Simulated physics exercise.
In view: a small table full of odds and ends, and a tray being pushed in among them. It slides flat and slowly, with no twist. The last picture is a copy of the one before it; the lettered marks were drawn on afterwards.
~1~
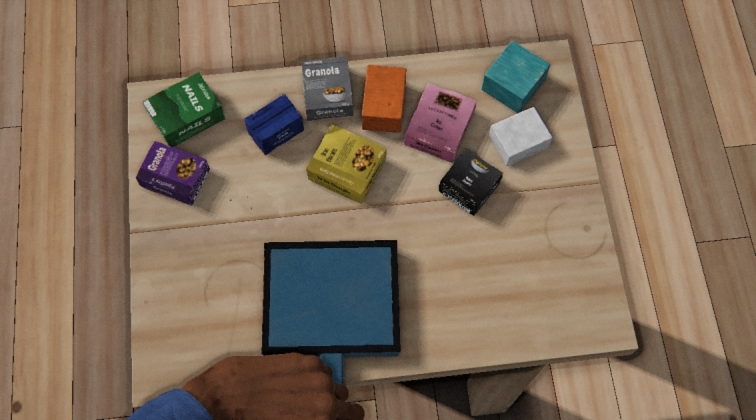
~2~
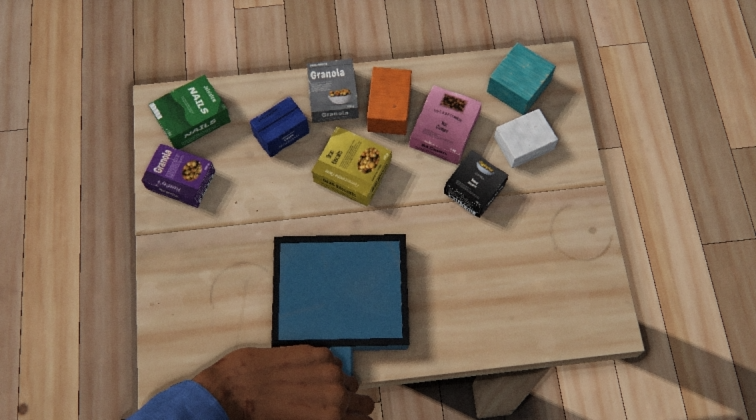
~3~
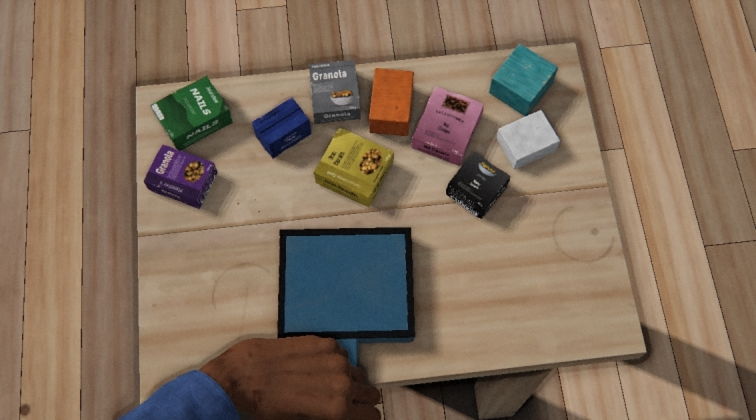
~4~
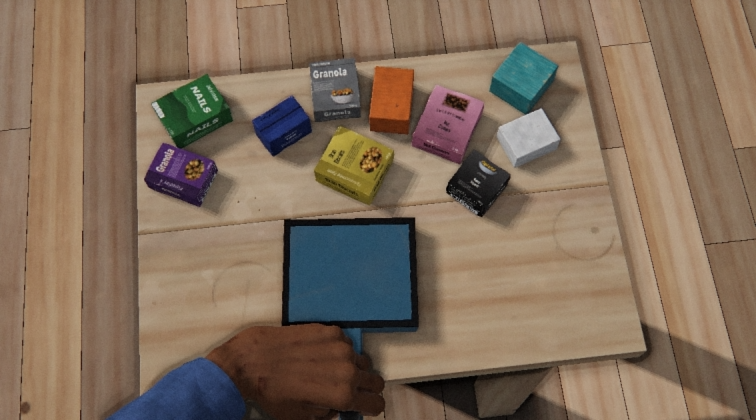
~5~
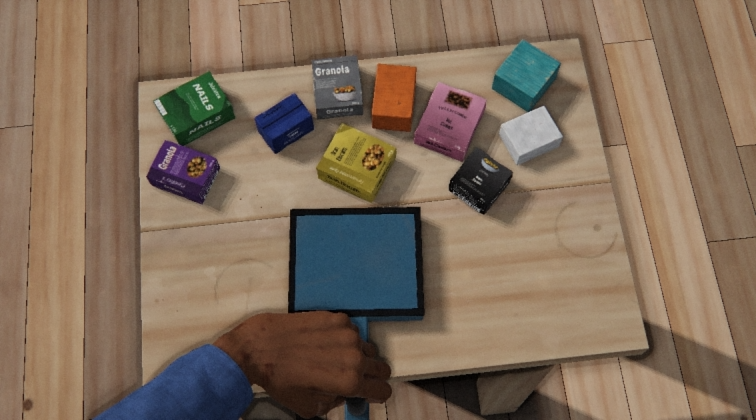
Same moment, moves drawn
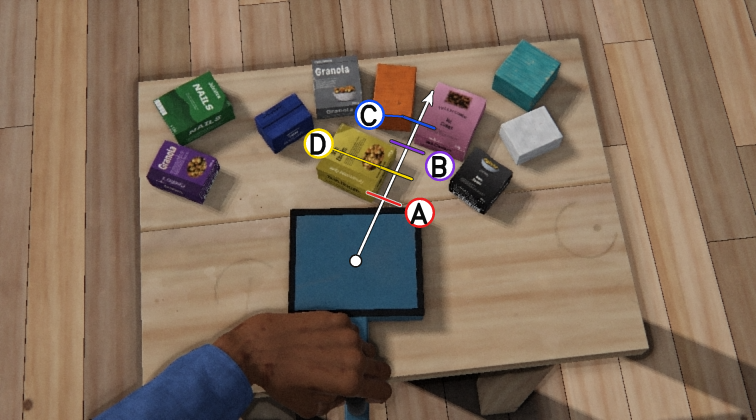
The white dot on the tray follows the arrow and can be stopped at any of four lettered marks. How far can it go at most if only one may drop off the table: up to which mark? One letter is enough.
At D, and not beyond.
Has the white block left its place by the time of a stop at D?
No.
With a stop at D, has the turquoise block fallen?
By then, no.
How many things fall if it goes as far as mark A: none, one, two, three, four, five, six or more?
The count is none.
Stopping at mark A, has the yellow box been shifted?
Yes.
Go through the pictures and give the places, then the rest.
The first picture shows green box (184, 110); turquoise block (515, 77); grey packet (328, 88).
The second picture shows tray (341, 290); blue box (280, 127).
The third picture shows tray (346, 282); orange block (391, 102).
The fourth picture shows tray (350, 272); yellow box (355, 166).
The fifth picture shows tray (356, 261); pink packet (450, 121); green box (195, 109); turquoise block (526, 76).
On the marked copy, A at (384, 199); B at (408, 147); C at (418, 123); D at (396, 173); the arrow from (356, 261) to (432, 92); the white dot at (356, 261).
Taking D. A third of the way, tray (371, 231); yellow box (355, 151); grey packet (338, 87).
Two thirds of the way, tray (386, 198); grey packet (340, 75); orange block (401, 75).
When it is over, tray (396, 178); grey packet (343, 57); orange block (408, 59); none fallen.
As for the rest, A is within the limit but short; B drops two; C drops two.
